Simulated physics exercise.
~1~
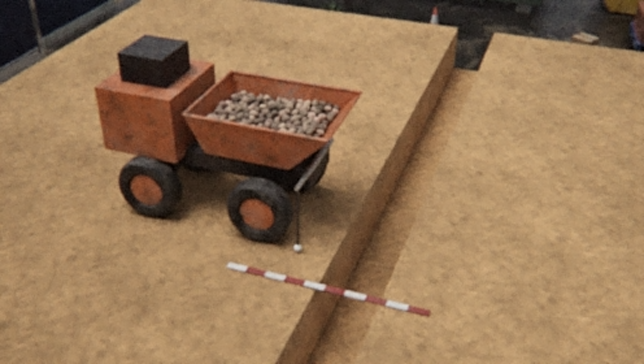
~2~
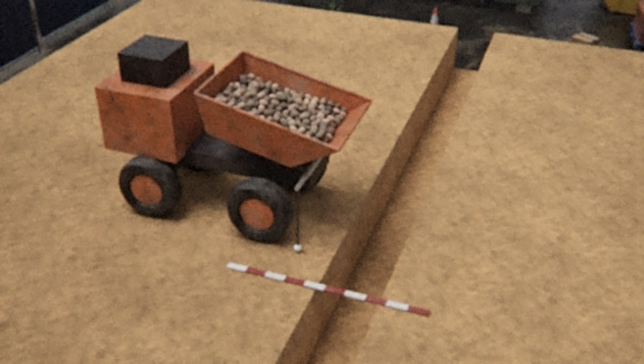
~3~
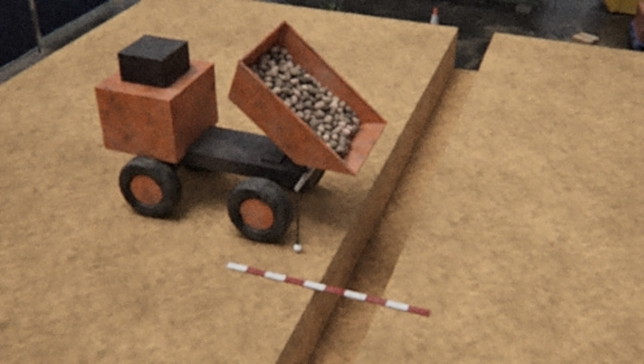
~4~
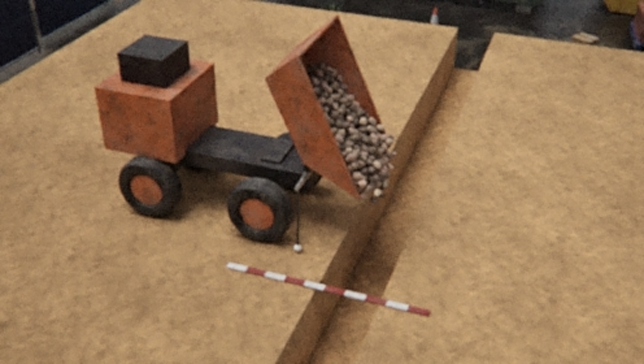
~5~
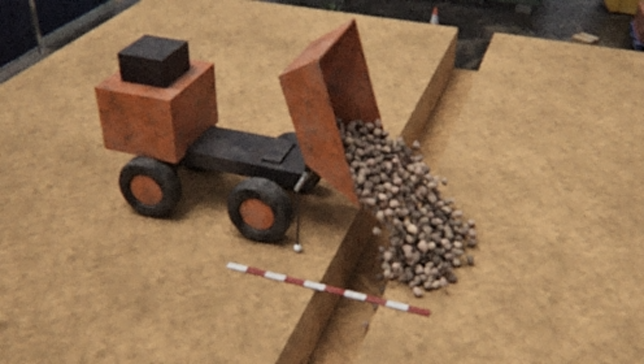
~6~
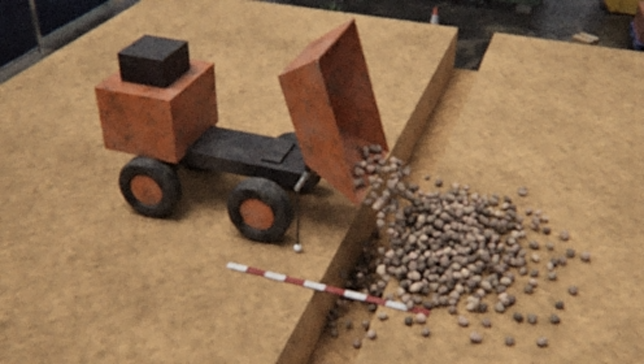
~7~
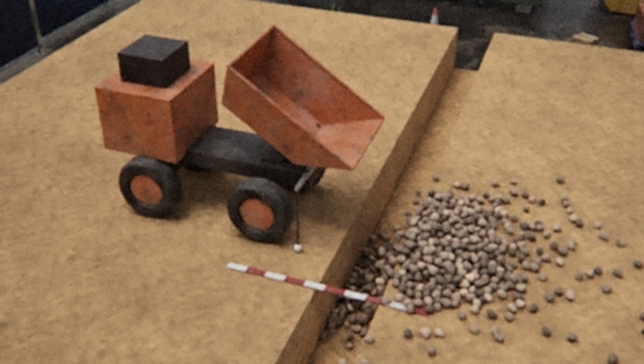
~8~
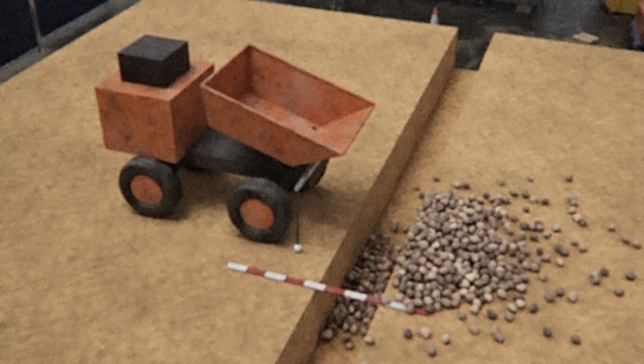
To begin with, a small orange dumper with a black block on top stands near the edge of a trench in sandy ground, its open body full of small rounded stones. The body tilts up toward the right, and the stones stay in it until it is steep. Then they pour over the lip in a thick stream, some dropping into the trench and more spreading across the ground beyond. Once emptied, the body lowers partway and stops, still tilted. A scattered heap lies past the trench, with fewer stones inside it near the red and white staff.
